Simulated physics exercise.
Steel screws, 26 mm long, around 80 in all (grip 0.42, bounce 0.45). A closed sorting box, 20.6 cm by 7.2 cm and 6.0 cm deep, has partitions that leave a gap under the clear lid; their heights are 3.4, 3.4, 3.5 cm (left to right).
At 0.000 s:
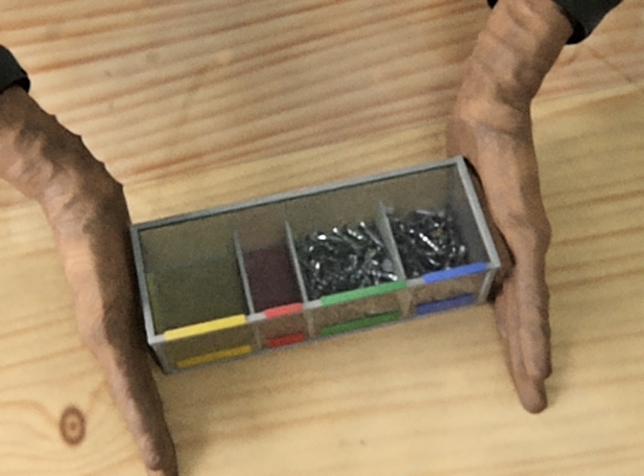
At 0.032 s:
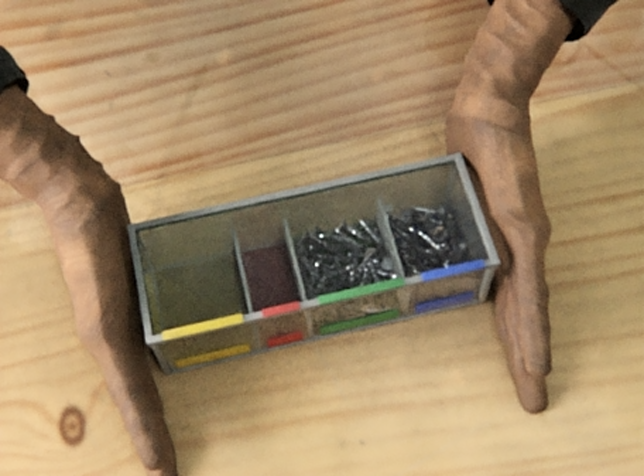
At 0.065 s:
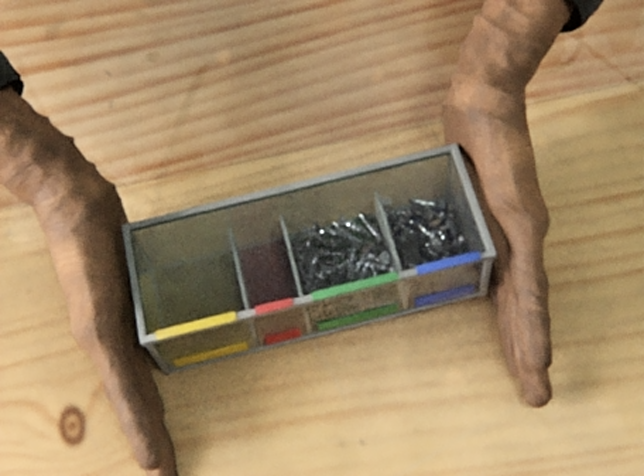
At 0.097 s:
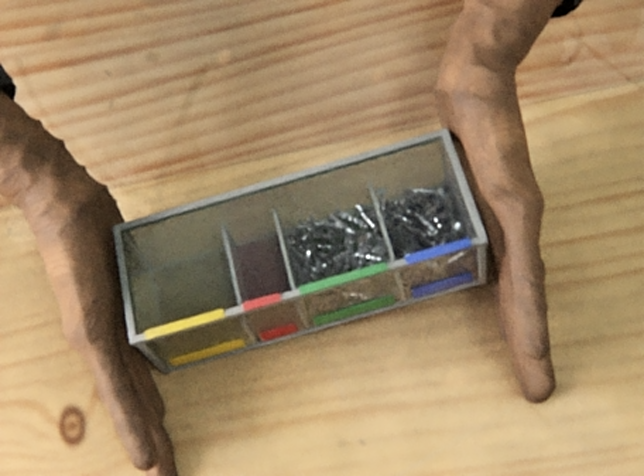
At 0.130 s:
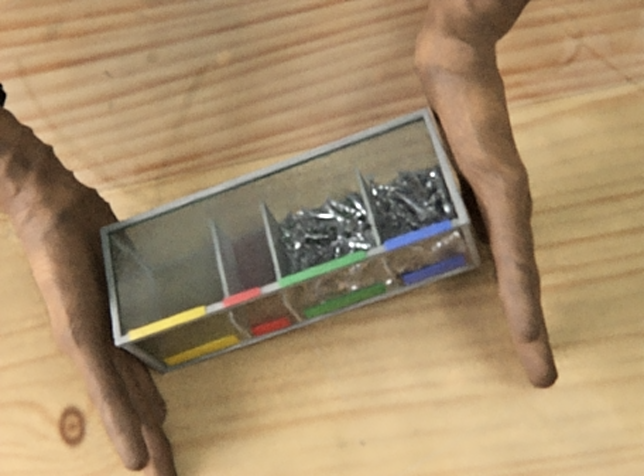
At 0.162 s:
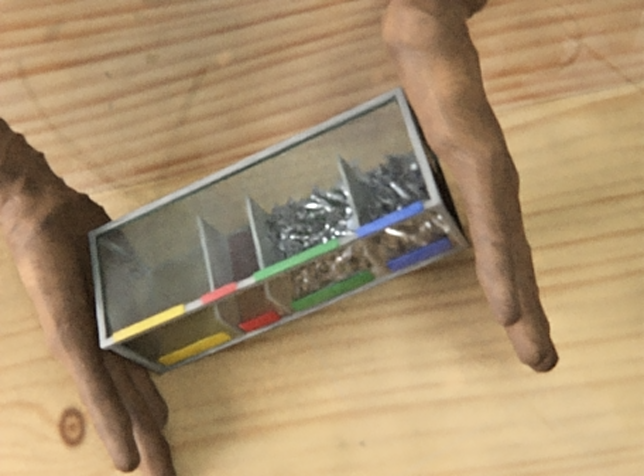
On a light wooden surface, two hands hold a clear-lidded box with four colour-marked compartments, small metal screws filling the green and blue sections; the hands tilt it, raising the right end while the screws stay in their sections.
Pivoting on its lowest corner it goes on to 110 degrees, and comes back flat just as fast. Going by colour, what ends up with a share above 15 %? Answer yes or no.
Red compartment: No; blue compartment: No; green compartment: No; yellow compartment: Yes.
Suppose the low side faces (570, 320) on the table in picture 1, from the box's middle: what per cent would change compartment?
Some 30 per cent.
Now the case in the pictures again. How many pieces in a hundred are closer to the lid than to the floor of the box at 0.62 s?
About 100 per cent.
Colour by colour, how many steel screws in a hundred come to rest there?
Red 10, blue 0, green 5, yellow 85.
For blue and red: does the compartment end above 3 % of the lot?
Blue no, red yes.
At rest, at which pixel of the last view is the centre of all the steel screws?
Near (196, 295).
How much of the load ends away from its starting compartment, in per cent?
Roughly 100 per cent.
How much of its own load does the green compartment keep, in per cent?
About 0 per cent.
After 0.62 s, tilt 109 degrees; red 20 %, blue 20 %, green 50 %, yellow 10 %.
After 0.92 s, tilt 46 degrees; red 10 %, green 5 %, yellow 85 %.
After 1.33 s, tilt 0 degrees; red 10 %, green 5 %, yellow 85 %.
In the end, at 1.7 s, red 10 %, blue 0 %, green 5 %, yellow 85 %.
